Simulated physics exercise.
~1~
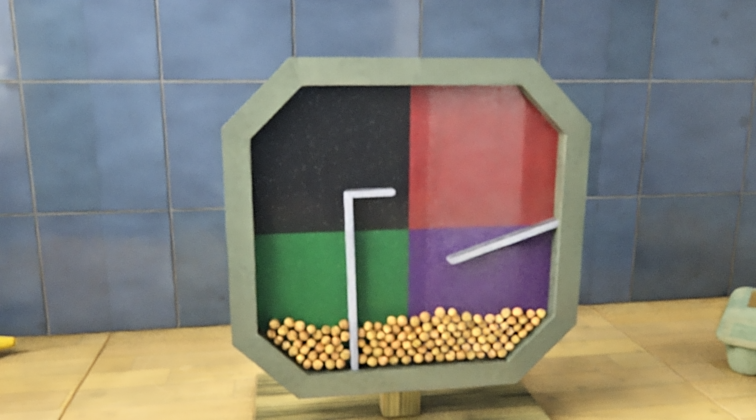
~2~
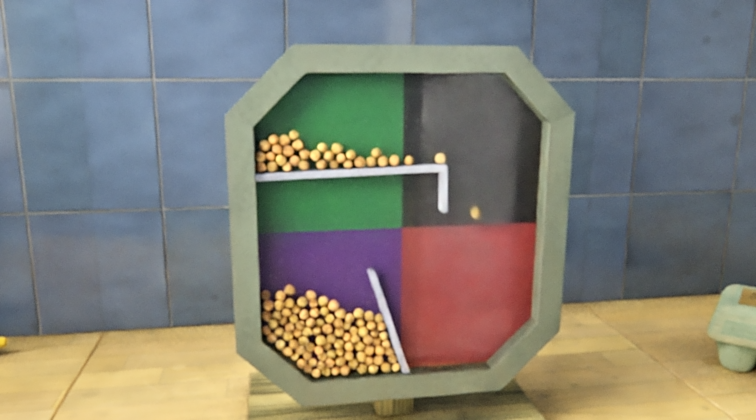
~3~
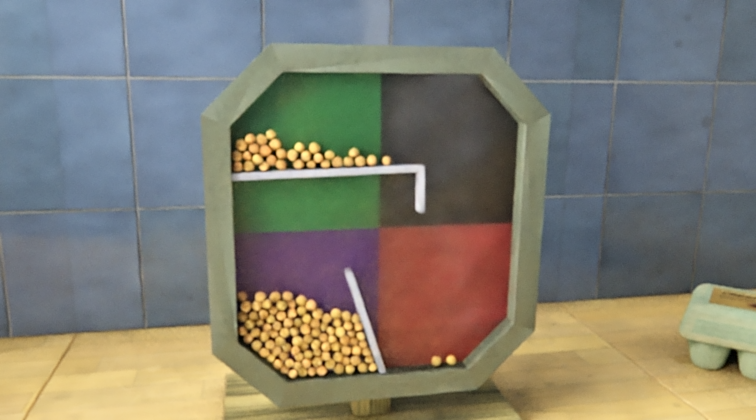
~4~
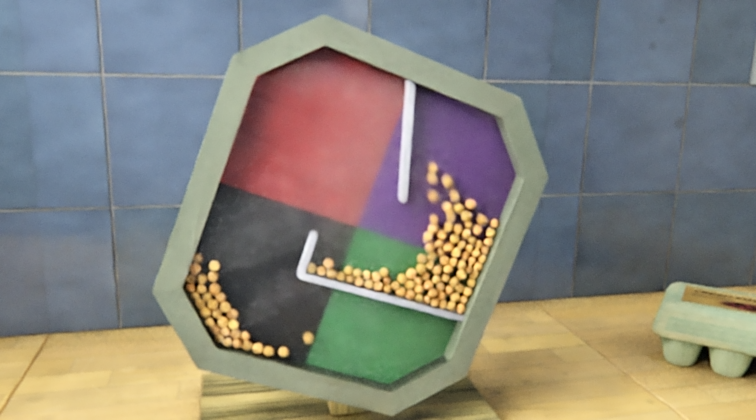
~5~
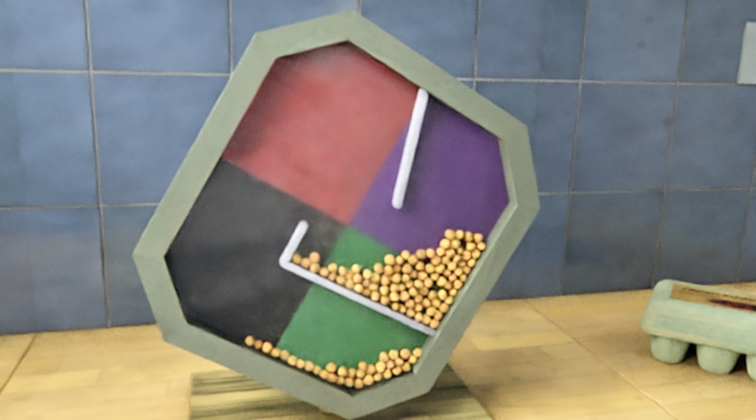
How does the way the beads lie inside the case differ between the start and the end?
At the start they lie in a low layer along the bottom of the case, on both sides of the upright white divider. At the end many are heaped higher up on the slanting white shelf toward the right, with the rest in a thin line along the bottom.
